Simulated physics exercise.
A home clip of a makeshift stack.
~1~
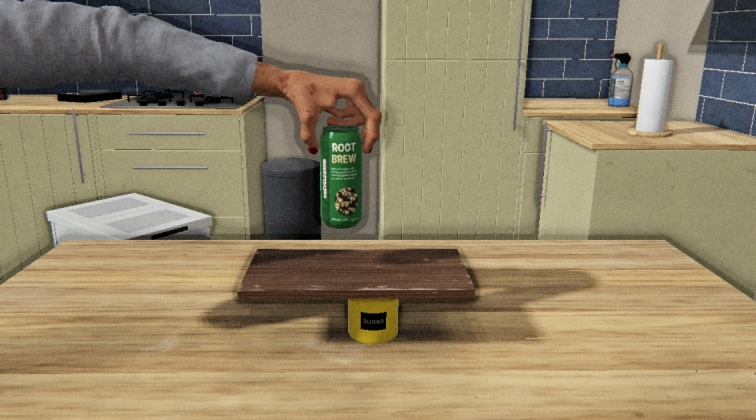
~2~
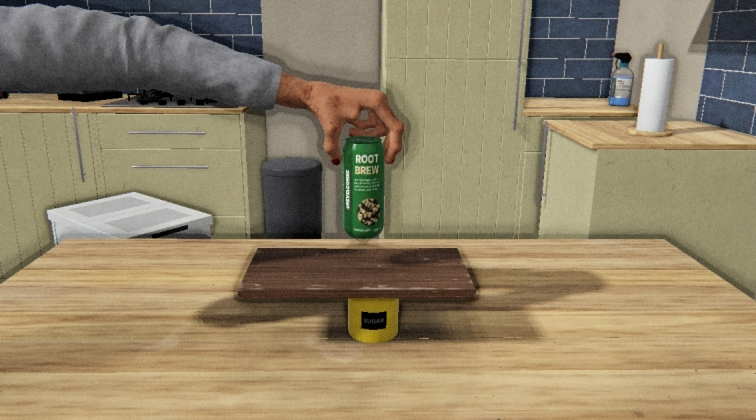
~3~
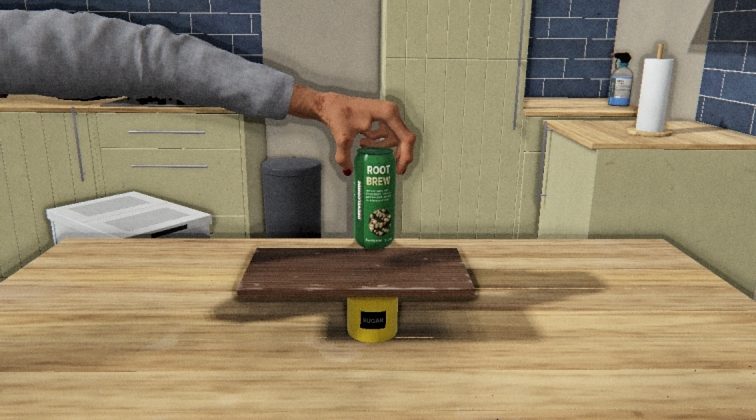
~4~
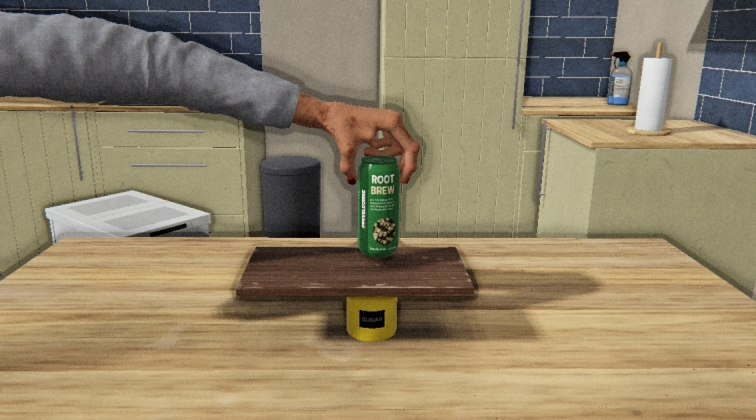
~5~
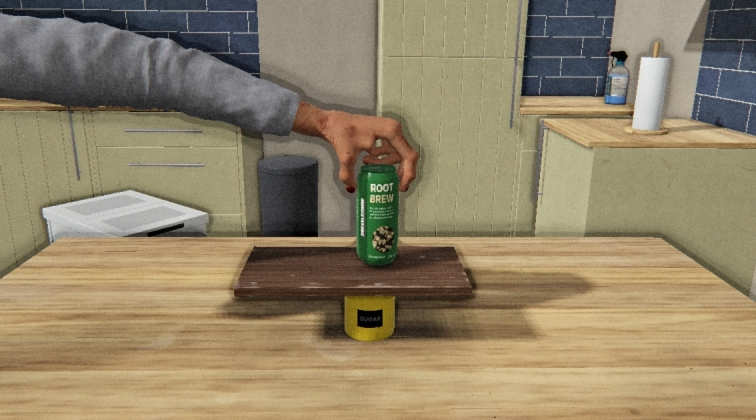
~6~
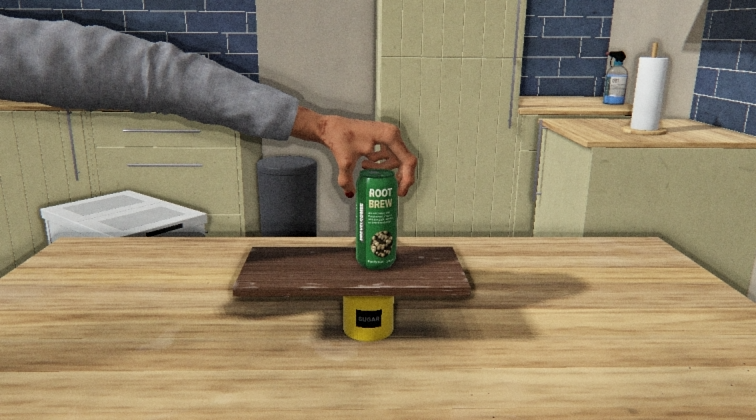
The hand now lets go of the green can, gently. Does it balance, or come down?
Outcome: The stack holds.
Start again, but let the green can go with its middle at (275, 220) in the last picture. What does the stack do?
Then it loses its balance.
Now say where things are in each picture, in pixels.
In the first frame, on its way; green can (341, 177); yellow jar (373, 304).
In the second frame, on its way; green can (364, 188); yellow jar (373, 304).
In the third frame, on its way; green can (374, 198); yellow jar (373, 303).
In the fourth frame, on its way; green can (379, 207); yellow jar (372, 302).
In the fifth frame, on its way; green can (378, 215); yellow jar (370, 302).
In the sixth frame, in place under the hand; green can (376, 220); yellow jar (369, 302).
Then, 0.50 s later than the last frame, all is still.
Then, 1.30 s later than the last frame, green can resting near (376, 220).
When it is over, all 3 as before. End places, in pixels of the last picture, green can near (376, 220). The stack stays up.
